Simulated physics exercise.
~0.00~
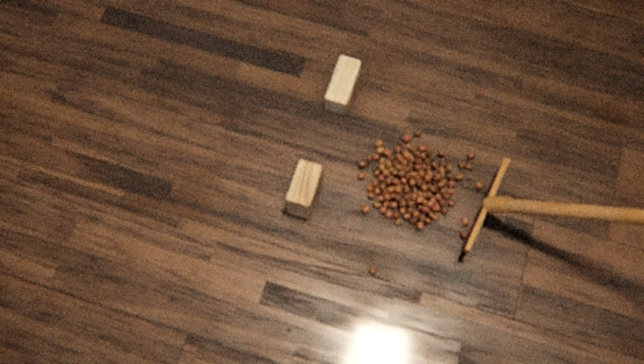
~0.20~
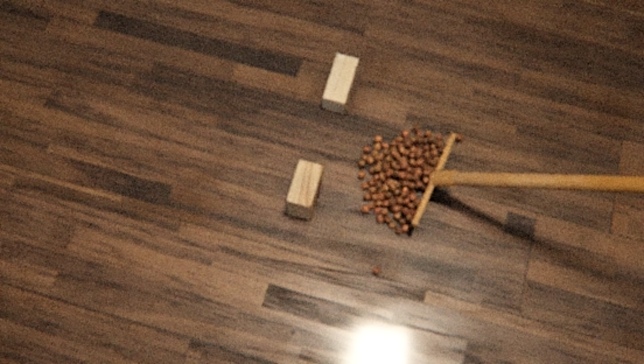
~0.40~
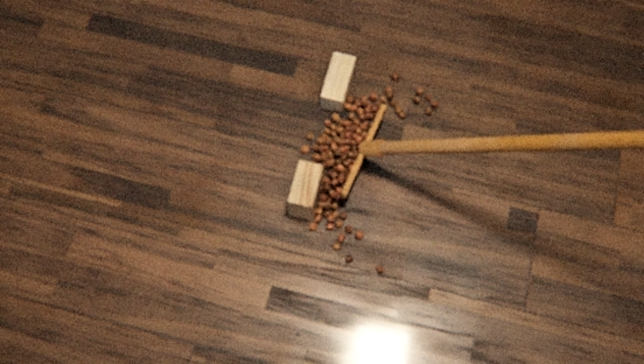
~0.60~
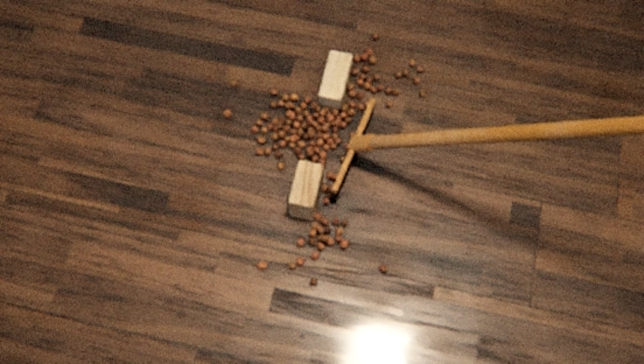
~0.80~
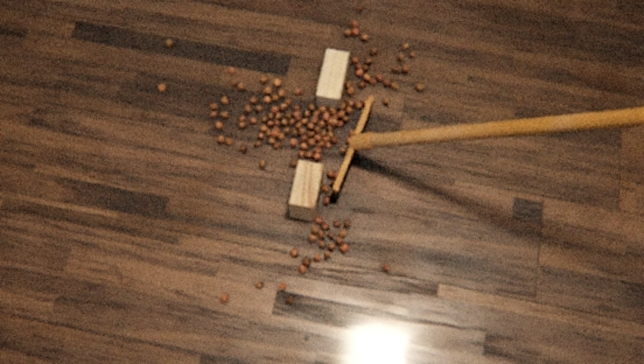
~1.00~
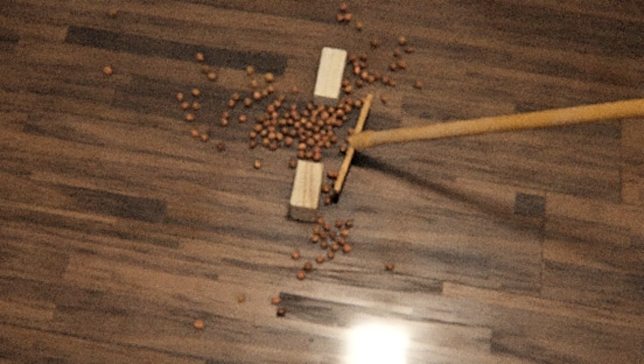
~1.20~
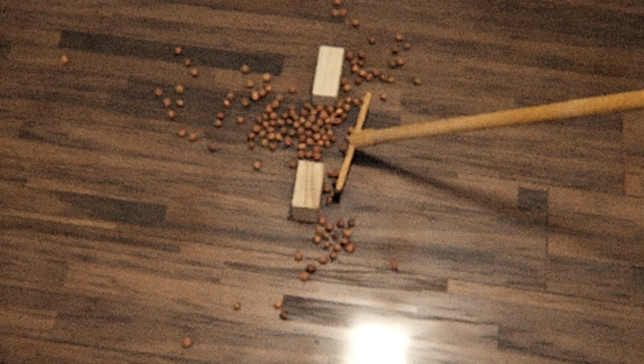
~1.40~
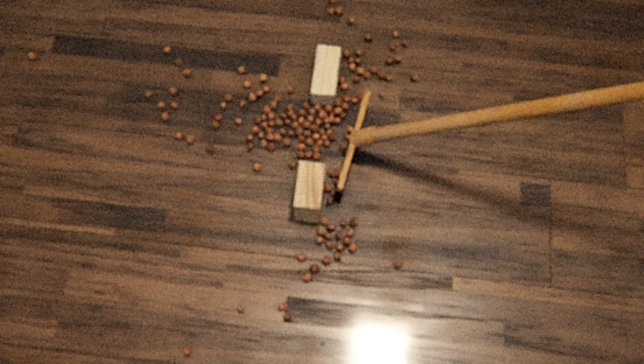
To begin with, a loose pile of small round brown nuts lies on a dark wooden floor, with a wooden squeegee to its right and two pale blocks to its left. The squeegee slides left, gathers the nuts against its blade and pushes them towards the gap between the blocks. The pile bunches up there as some nuts spill around the outer sides. The squeegee halts just short of the blocks, while nuts stream through the gap and roll onward. Finally, many lie in and beyond the gap, with others scattered near both blocks.
